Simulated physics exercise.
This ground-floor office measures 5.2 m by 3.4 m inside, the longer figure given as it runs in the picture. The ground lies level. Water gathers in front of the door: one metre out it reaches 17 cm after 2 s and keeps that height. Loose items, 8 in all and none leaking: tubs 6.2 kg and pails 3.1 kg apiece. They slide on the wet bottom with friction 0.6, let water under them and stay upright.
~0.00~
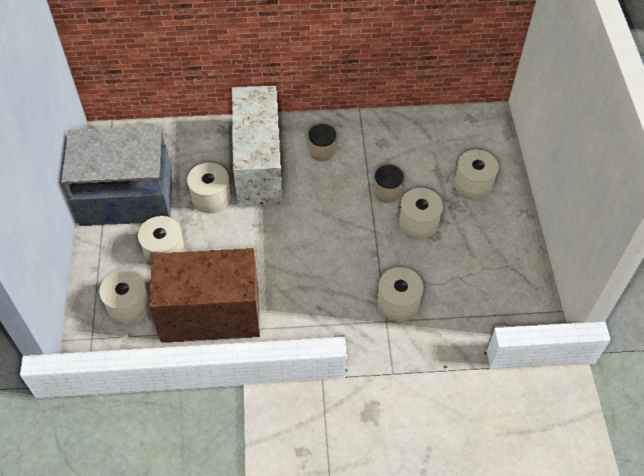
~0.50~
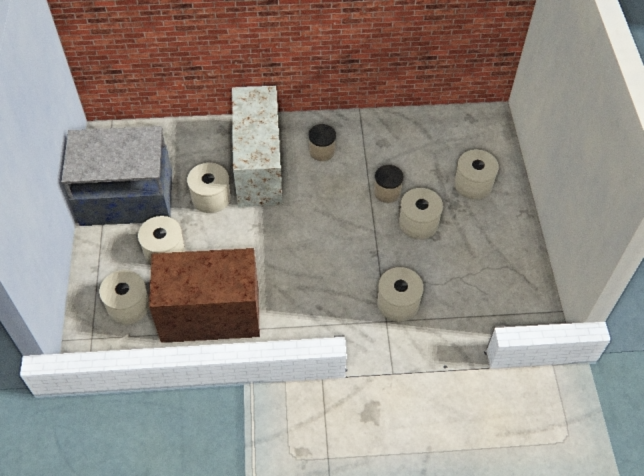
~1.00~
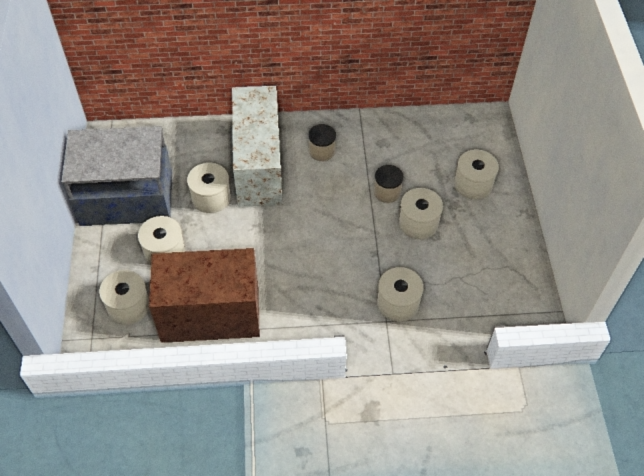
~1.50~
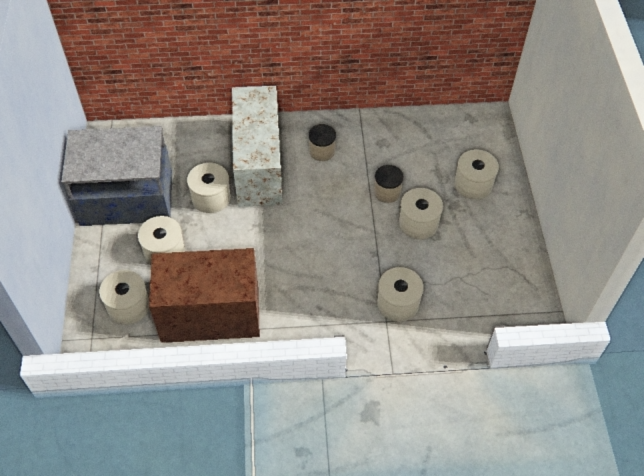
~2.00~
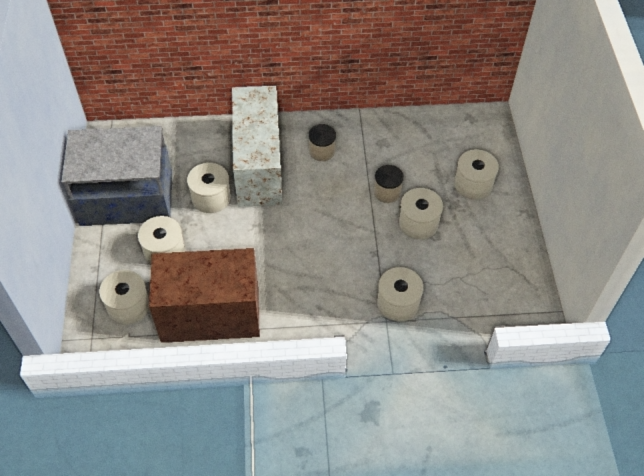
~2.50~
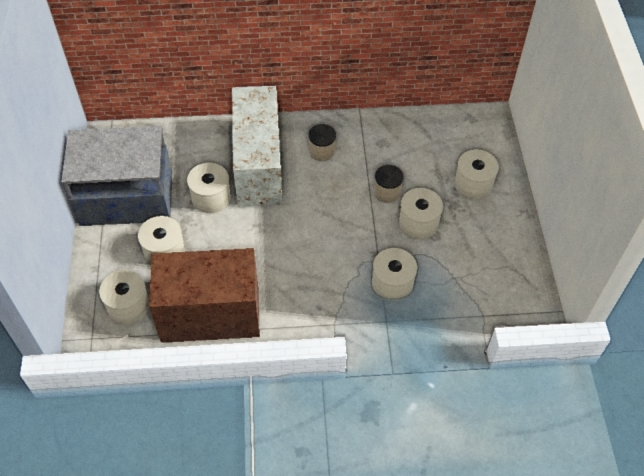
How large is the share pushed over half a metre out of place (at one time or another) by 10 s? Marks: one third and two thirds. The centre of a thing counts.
It is between one and two thirds.
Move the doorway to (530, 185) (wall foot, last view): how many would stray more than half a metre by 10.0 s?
In that case 6 of them.
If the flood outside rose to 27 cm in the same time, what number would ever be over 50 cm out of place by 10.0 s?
Then 7.
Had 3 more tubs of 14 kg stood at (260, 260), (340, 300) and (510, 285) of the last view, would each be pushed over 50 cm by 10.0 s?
In that order: Less, less, short of it.
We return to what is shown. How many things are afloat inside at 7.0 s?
I count 5.
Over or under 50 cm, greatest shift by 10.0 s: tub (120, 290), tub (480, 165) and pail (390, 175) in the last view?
In that order: Less, over, over.
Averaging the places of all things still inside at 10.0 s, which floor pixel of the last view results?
Around (306, 190).
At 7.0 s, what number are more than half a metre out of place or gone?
4 of them.
After 3.5 s 1 of 8 are over 50 cm from their spots; 0 afloat.
After 4.5 s 4 of 8 are over 50 cm from their spots; 1 afloat.
After 7.0 s 4 of 8 are over 50 cm from their spots; 5 afloat.
After 10.0 s 4 of 8 are over 50 cm from their spots, and 5 have been at some point; 6 afloat.
